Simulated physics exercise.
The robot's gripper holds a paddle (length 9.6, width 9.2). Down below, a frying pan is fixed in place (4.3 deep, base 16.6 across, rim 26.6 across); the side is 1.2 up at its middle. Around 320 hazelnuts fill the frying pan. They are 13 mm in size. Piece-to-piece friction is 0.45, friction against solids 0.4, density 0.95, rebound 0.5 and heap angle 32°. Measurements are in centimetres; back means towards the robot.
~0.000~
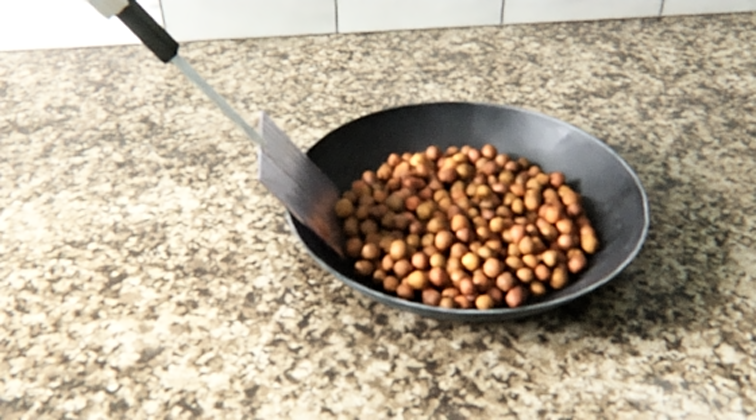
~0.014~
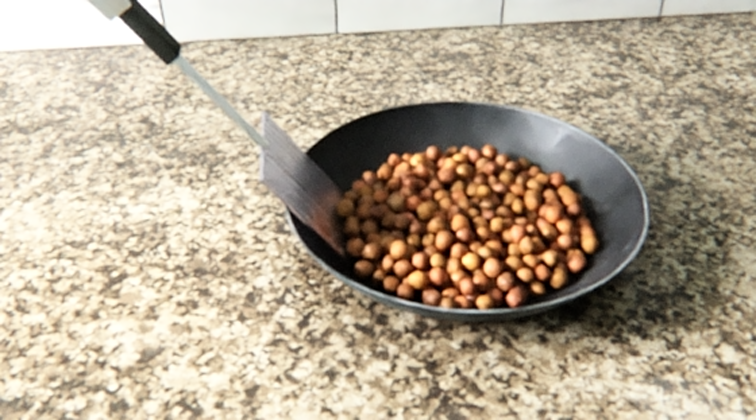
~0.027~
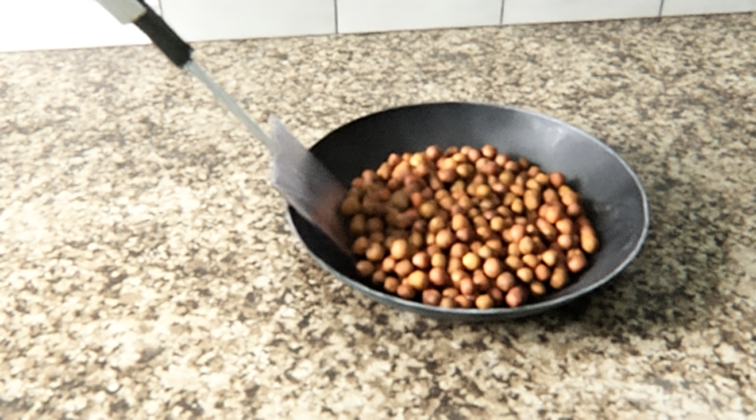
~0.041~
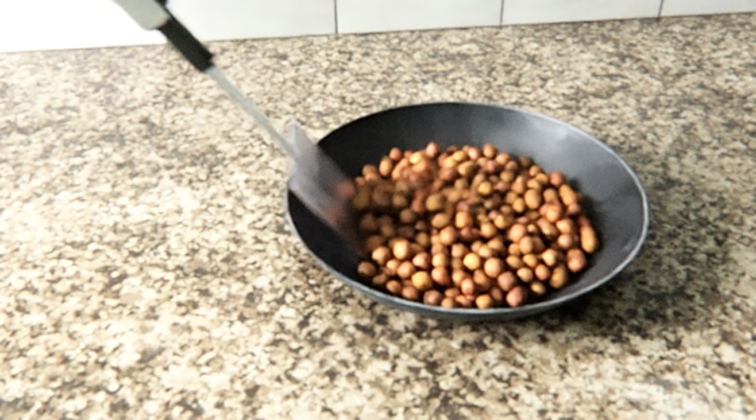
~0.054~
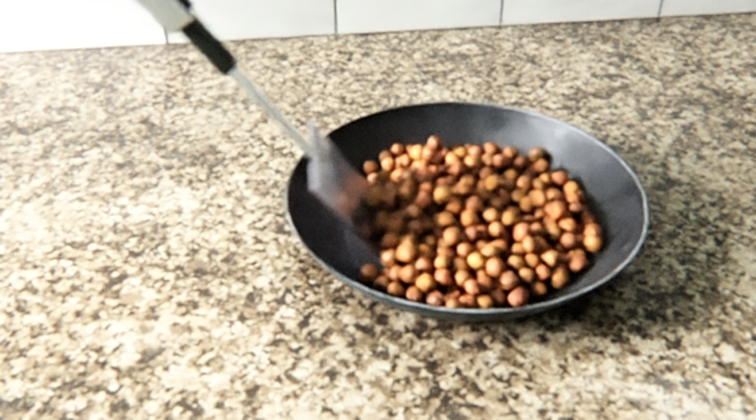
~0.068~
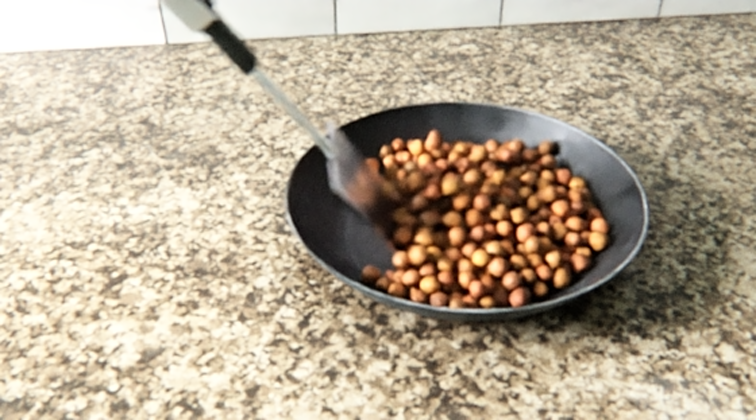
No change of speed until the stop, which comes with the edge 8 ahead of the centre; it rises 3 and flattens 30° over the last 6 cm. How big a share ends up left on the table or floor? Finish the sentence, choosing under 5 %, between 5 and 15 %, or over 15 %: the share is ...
The share is over 15 %.
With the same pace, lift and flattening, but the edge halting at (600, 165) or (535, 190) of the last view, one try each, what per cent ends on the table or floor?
About 40 and 5 per cent.
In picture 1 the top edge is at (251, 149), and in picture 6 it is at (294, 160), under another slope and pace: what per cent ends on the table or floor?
About 5 per cent.
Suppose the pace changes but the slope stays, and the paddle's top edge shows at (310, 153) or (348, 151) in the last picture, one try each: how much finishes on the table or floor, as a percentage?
Estimates: About 10 %, about 25 %.
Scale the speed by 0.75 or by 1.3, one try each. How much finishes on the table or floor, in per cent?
Estimates, in order: 15 % and 30 %.
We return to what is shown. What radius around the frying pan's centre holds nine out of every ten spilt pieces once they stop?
Radial distance: Approx. 40 cm.
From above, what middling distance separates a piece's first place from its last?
5 cm.
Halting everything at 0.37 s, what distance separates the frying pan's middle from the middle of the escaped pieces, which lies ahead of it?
That distance is around 18 cm.
After 0.11 s, sloping 55°, highest piece 7 above the table; 325 in the frying pan.
After 0.15 s, sloping 46°, highest piece 8 above the table; 325 in the frying pan.
After 0.37 s, sloping 25°, highest piece 7 above the table; 247 in the frying pan, 62 on the table or floor, 16 on the blade or in flight.
After 1.42 s, sloping 25°, highest piece 4 above the table; 247 in the frying pan, 78 on the table or floor.
At rest, 247 in the frying pan, 78 on the table or floor. That is 24 % on the table or floor.
